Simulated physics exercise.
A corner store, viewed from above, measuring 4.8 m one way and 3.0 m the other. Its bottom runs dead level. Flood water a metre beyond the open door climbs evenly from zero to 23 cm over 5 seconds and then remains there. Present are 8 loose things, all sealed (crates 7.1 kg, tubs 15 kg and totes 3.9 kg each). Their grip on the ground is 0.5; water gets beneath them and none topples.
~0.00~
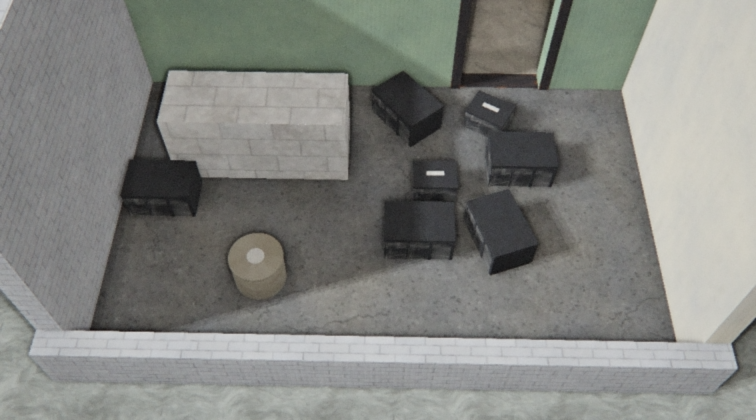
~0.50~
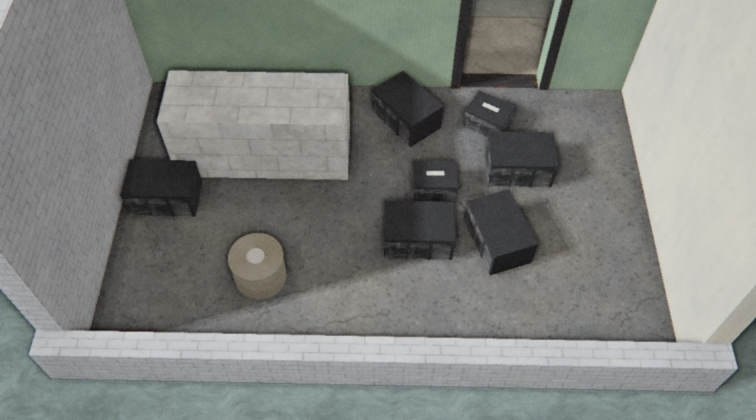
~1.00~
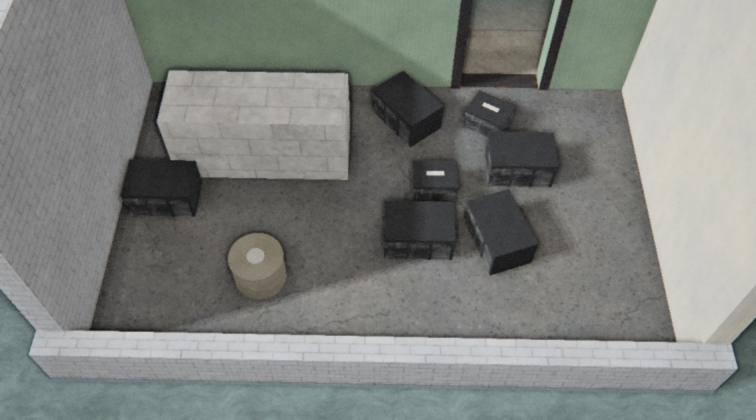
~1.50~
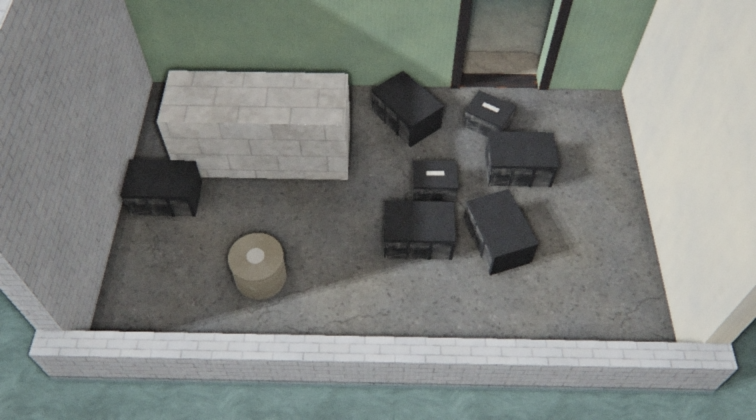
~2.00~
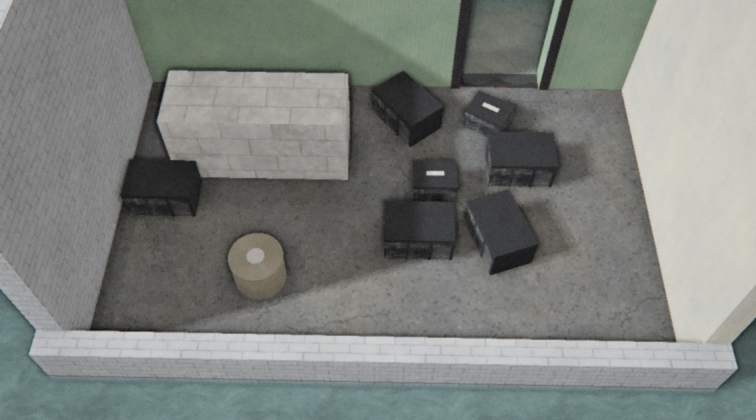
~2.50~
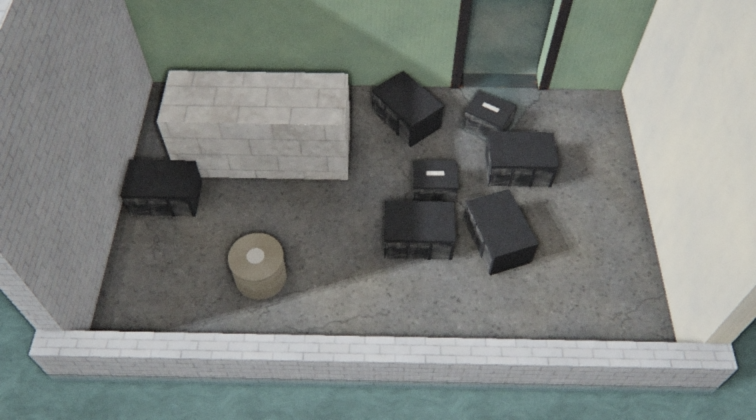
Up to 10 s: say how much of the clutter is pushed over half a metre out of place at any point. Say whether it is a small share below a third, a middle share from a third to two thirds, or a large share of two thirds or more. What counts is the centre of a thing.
A middle share, from a third to two thirds.
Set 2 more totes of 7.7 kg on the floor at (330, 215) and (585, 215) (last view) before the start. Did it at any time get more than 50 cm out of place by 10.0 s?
First one stays within it, second one exceeds it.
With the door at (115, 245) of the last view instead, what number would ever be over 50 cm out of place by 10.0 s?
The answer then is 6.
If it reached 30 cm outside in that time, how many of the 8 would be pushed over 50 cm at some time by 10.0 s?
Then 6.
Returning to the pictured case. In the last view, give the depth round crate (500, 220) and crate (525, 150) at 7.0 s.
I'd estimate 10 cm for the first and 13 cm for the second.
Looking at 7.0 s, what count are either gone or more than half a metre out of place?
By my tally, 5.
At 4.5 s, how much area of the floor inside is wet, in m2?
At that time the wet patch spans about 4.5 m2.
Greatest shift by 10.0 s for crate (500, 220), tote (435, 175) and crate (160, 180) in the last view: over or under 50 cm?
First farther, then farther, then not as far.
After 3.5 s 0 of 8 are over 50 cm from their spots; 0 afloat.
After 4.5 s 1 of 8 are over 50 cm from their spots; 1 afloat.
After 7.0 s 5 of 8 are over 50 cm from their spots; 3 afloat.
After 10.0 s 5 of 8 are over 50 cm from their spots, and 5 have been at some point; 5 afloat.
